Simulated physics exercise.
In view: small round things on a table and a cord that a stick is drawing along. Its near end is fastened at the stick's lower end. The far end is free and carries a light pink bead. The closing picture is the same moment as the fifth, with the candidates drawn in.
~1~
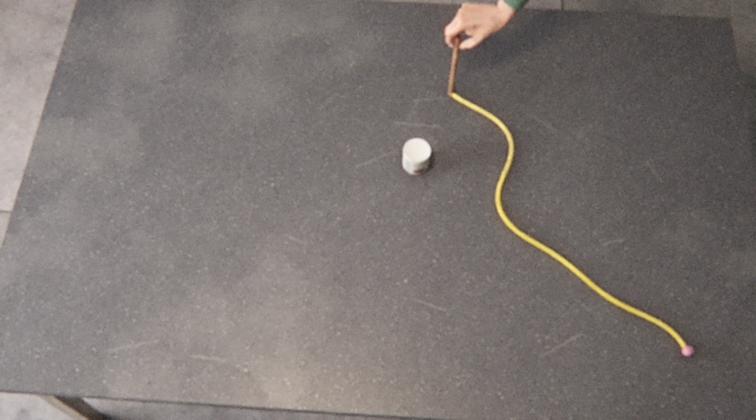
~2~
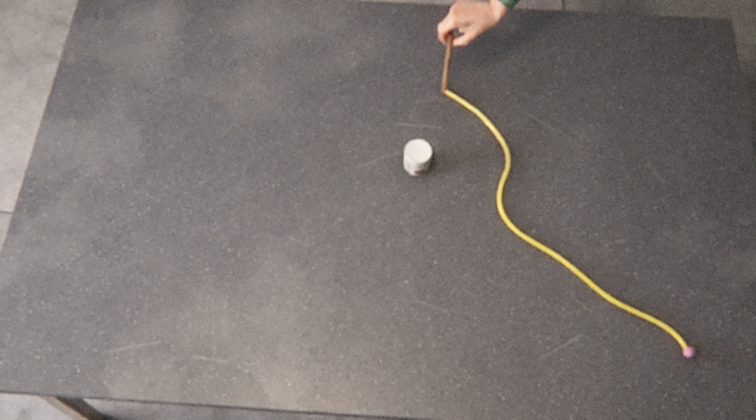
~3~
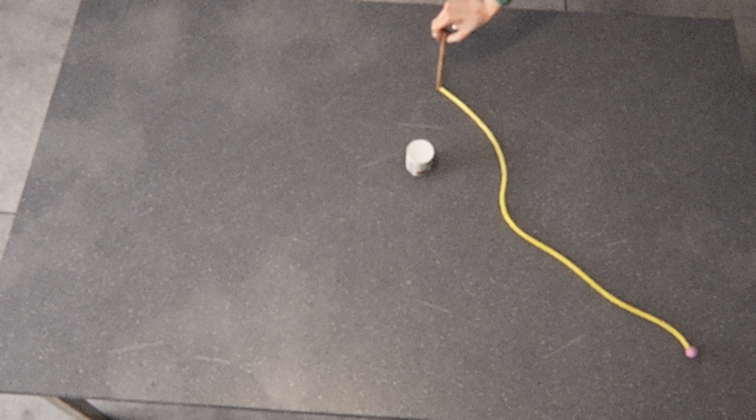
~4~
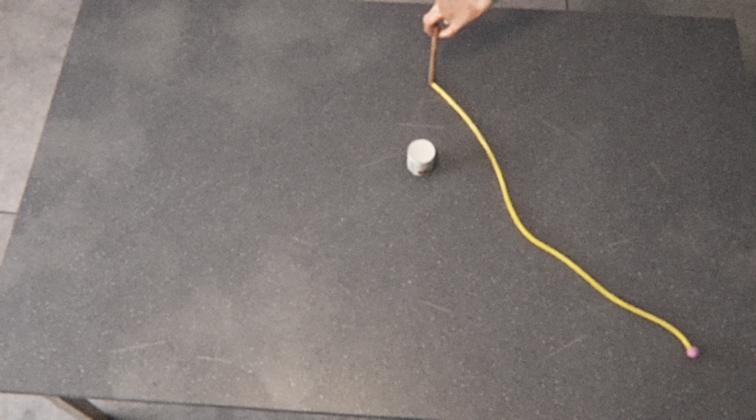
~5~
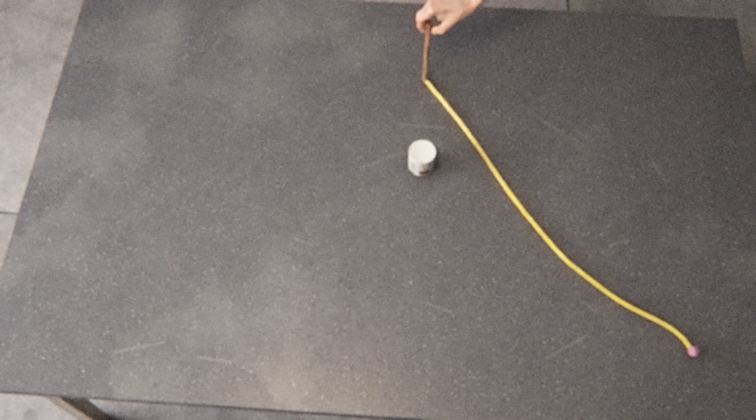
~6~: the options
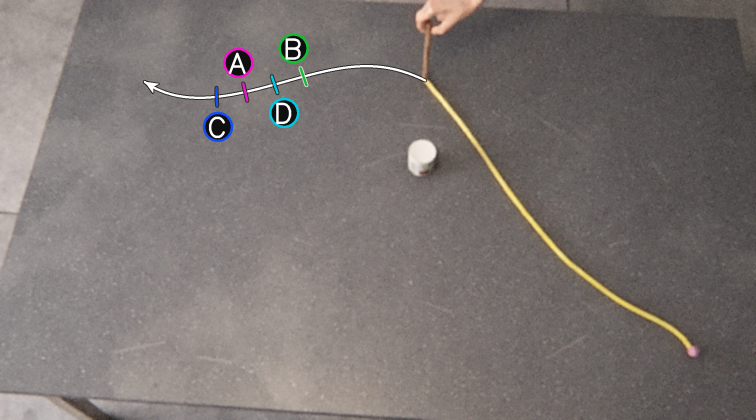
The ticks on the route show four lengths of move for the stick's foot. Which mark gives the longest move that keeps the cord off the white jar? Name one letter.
All is well up to A.
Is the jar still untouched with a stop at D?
Yes.
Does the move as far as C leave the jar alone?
No.
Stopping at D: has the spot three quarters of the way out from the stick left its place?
Yes.
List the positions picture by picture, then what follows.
Free end (688, 351); white jar (416, 157), in the first frame.
Free end (689, 352); white jar (417, 158), in the second frame.
Free end (692, 352); white jar (420, 158), in the third frame.
Free end (693, 352); white jar (421, 158), in the fourth frame.
Free end (694, 352); white jar (422, 158), in the fifth frame.
On the copy, A at (245, 92); B at (303, 77); C at (217, 97); D at (275, 85); the route from (425, 80) via (284, 82) to (145, 82).
On A. First, foot of the stick (364, 67), middle of the cord (501, 178), free end (646, 313).
Then, foot of the stick (300, 78), middle of the cord (462, 156), free end (609, 280).
Finally, foot of the stick (245, 93), middle of the cord (419, 146), free end (577, 250); nothing has been touched.
By contrast, B is safe but short; C brings the cord against the jar; D is safe but short.
